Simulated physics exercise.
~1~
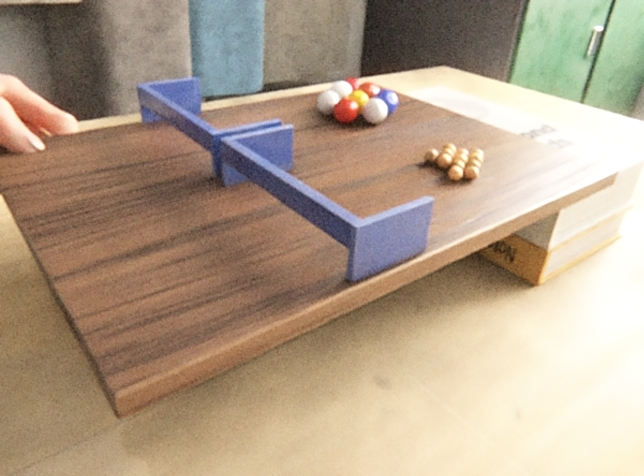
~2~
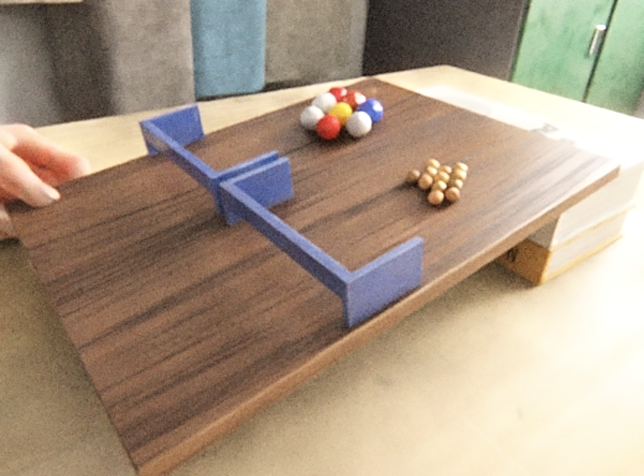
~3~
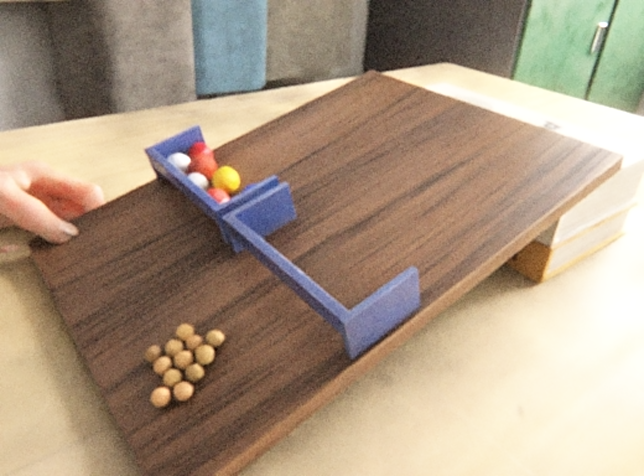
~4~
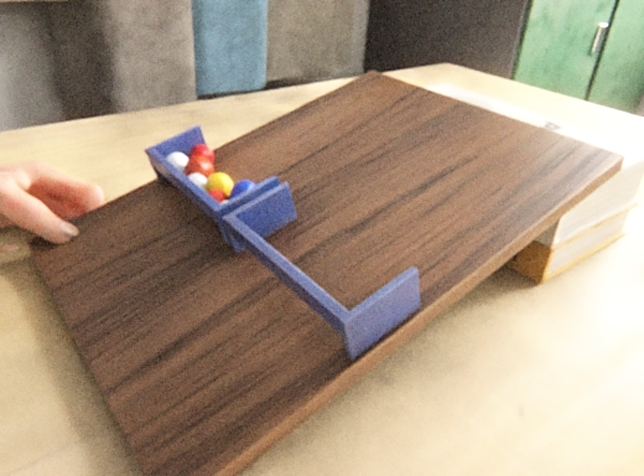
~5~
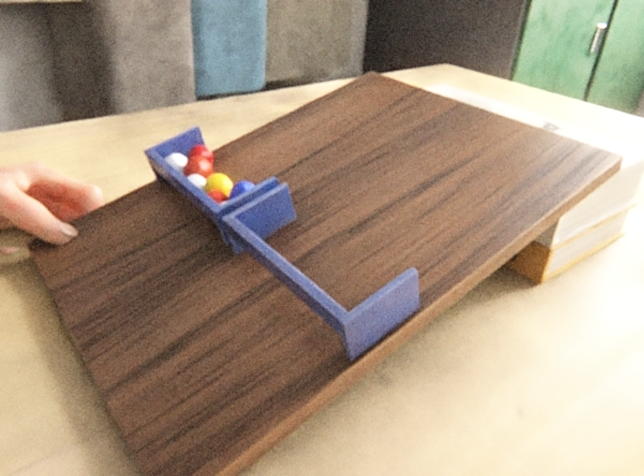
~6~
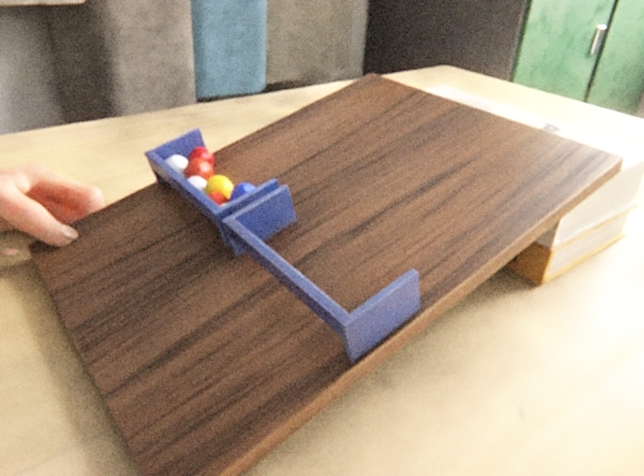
We see a hand lowering one end of a wooden board propped on books, and two groups of balls roll down toward blue barriers; the small brown ones pass the nearer barrier and leave view, while the larger colourful ones stay gathered behind the farther one.
